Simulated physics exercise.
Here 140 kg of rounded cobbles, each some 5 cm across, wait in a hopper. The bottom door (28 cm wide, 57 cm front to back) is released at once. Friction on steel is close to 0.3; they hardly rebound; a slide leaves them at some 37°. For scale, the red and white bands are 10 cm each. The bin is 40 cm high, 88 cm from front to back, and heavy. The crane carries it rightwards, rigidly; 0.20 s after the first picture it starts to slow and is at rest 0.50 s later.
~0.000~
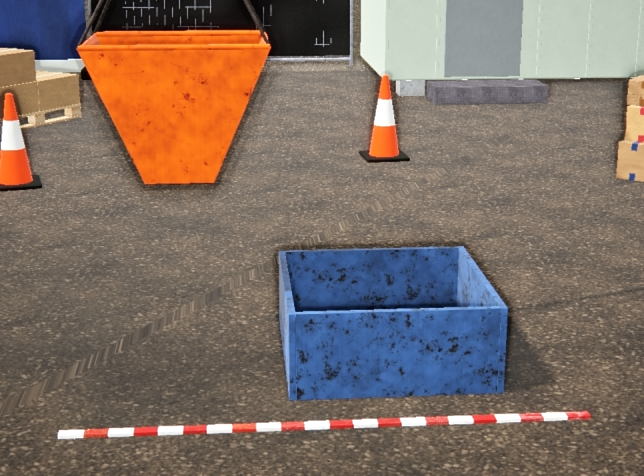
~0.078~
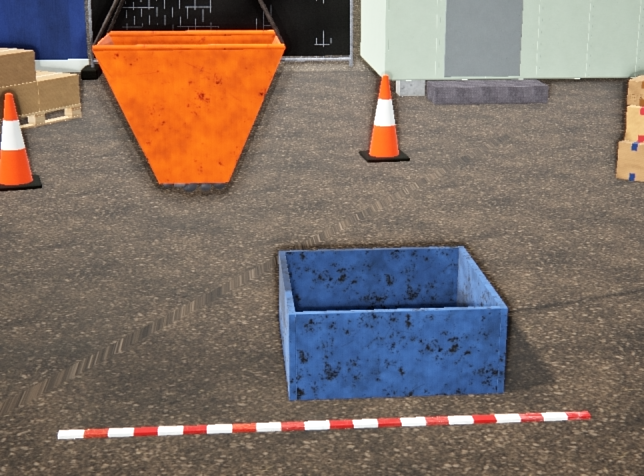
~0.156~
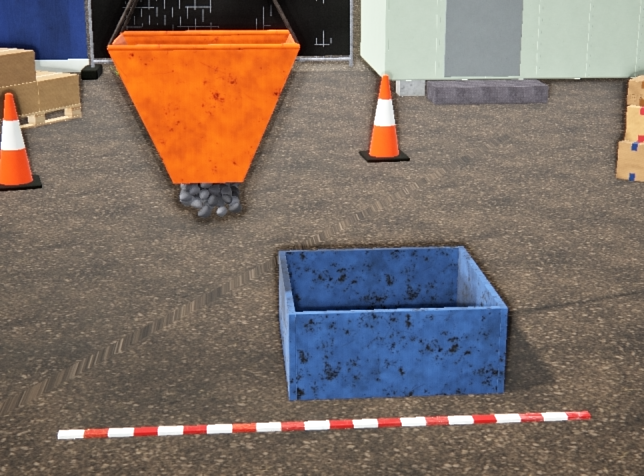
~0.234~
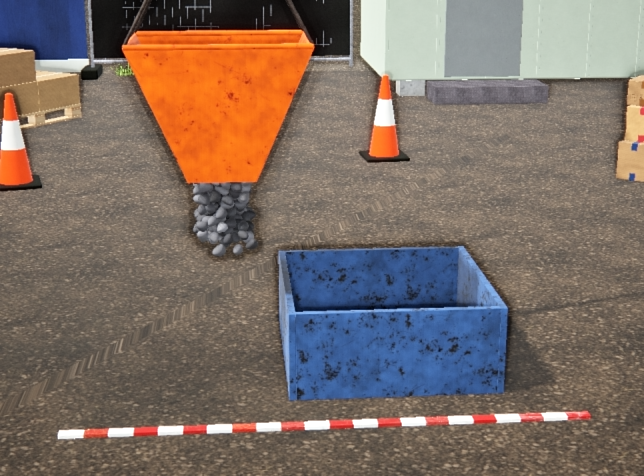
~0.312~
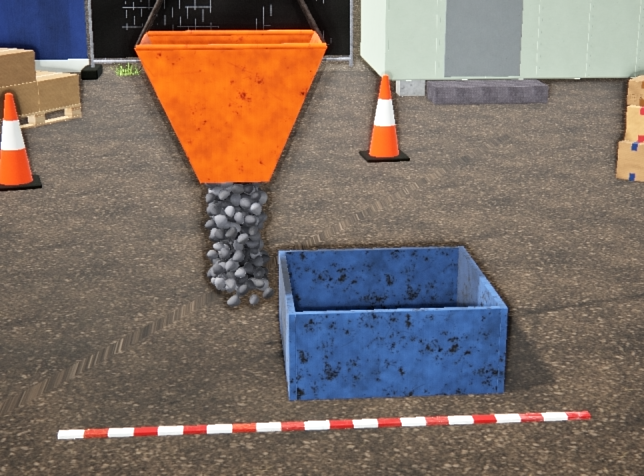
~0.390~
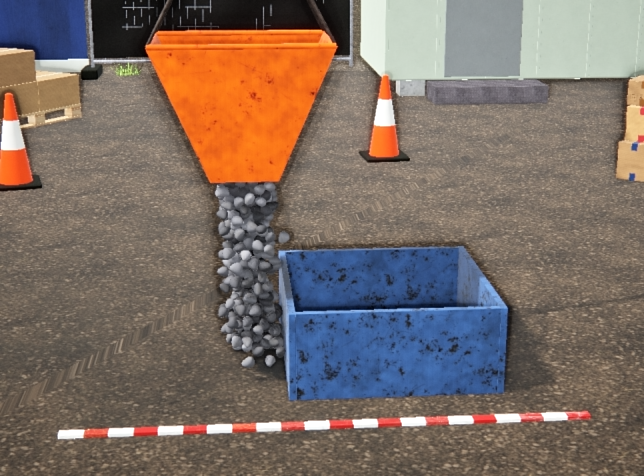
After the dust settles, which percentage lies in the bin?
Some 9 per cent of it.
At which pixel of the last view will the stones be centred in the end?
Near (234, 351).
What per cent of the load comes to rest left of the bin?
About 90 per cent.
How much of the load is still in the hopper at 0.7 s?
It holds some 0 per cent.
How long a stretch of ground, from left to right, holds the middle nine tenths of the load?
About 110 cm.
After 0.7 s, 1 % in the hopper, 94 % falling or lying left of the bin, 5 % falling or lying in the bin; the stones farthest right are at (338, 324).
After 1.1 s, 0 % in the hopper, 91 % falling or lying left of the bin, 9 % falling or lying in the bin, 1 % falling or lying beside or right of the bin; the stones farthest right are at (428, 332).
After 1.7 s, 0 % in the hopper, 90 % falling or lying left of the bin, 9 % falling or lying in the bin, 2 % falling or lying beside or right of the bin; the stones farthest right are at (464, 332).
After 2.6 s, 0 % in the hopper, 90 % falling or lying left of the bin, 9 % falling or lying in the bin, 2 % falling or lying beside or right of the bin; the stones farthest right are at (467, 337).
After 4.5 s, 0 % in the hopper, 90 % left of the bin, 9 % in the bin, 2 % beside or right of the bin; the stones farthest right are at (467, 337).
